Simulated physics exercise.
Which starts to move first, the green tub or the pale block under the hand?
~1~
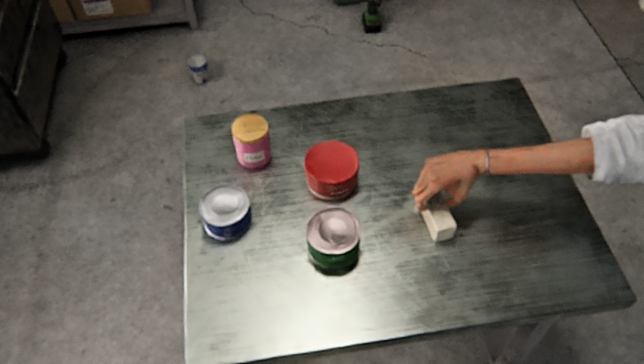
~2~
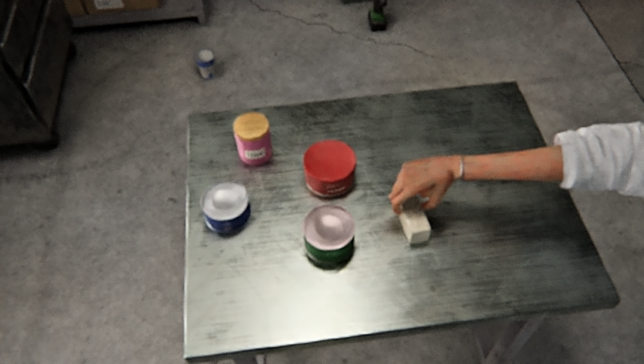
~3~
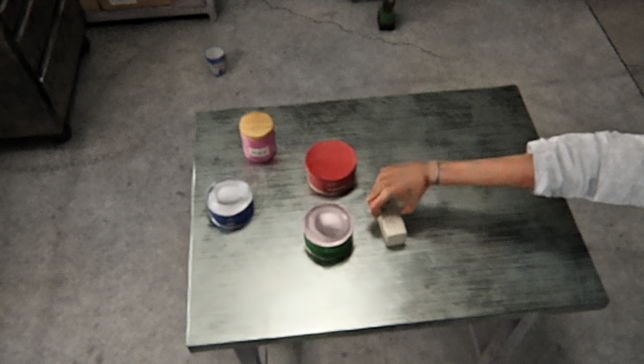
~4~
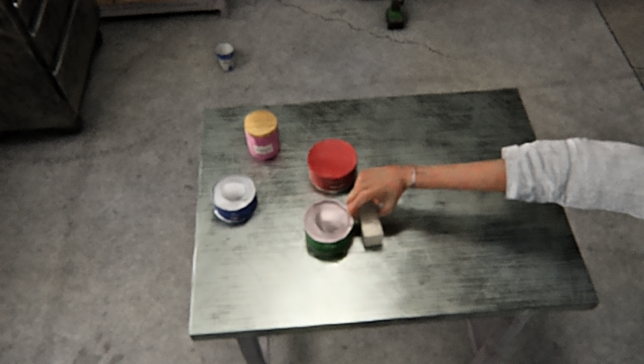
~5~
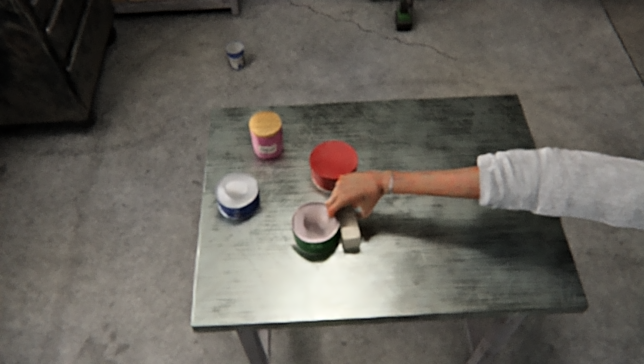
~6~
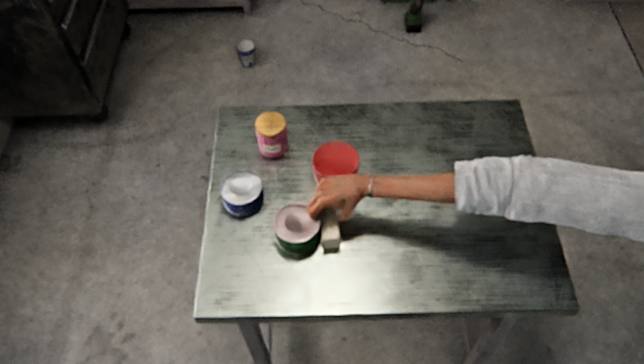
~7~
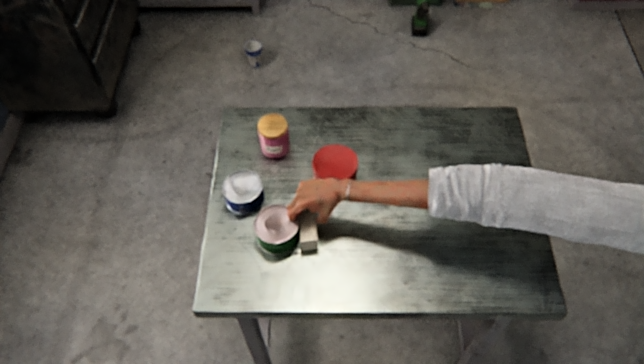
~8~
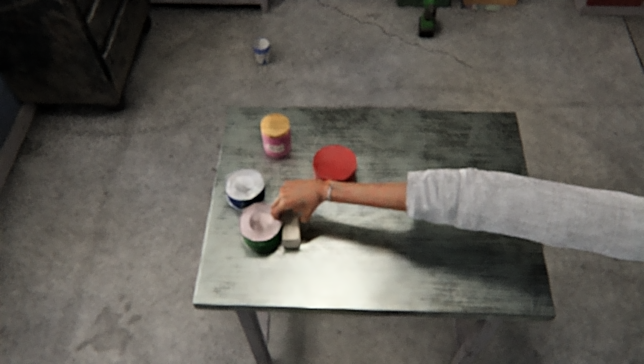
The pale block starts first, sliding left with the hand. The green tub stays still until the block has come up to it, and only then begins to slide.
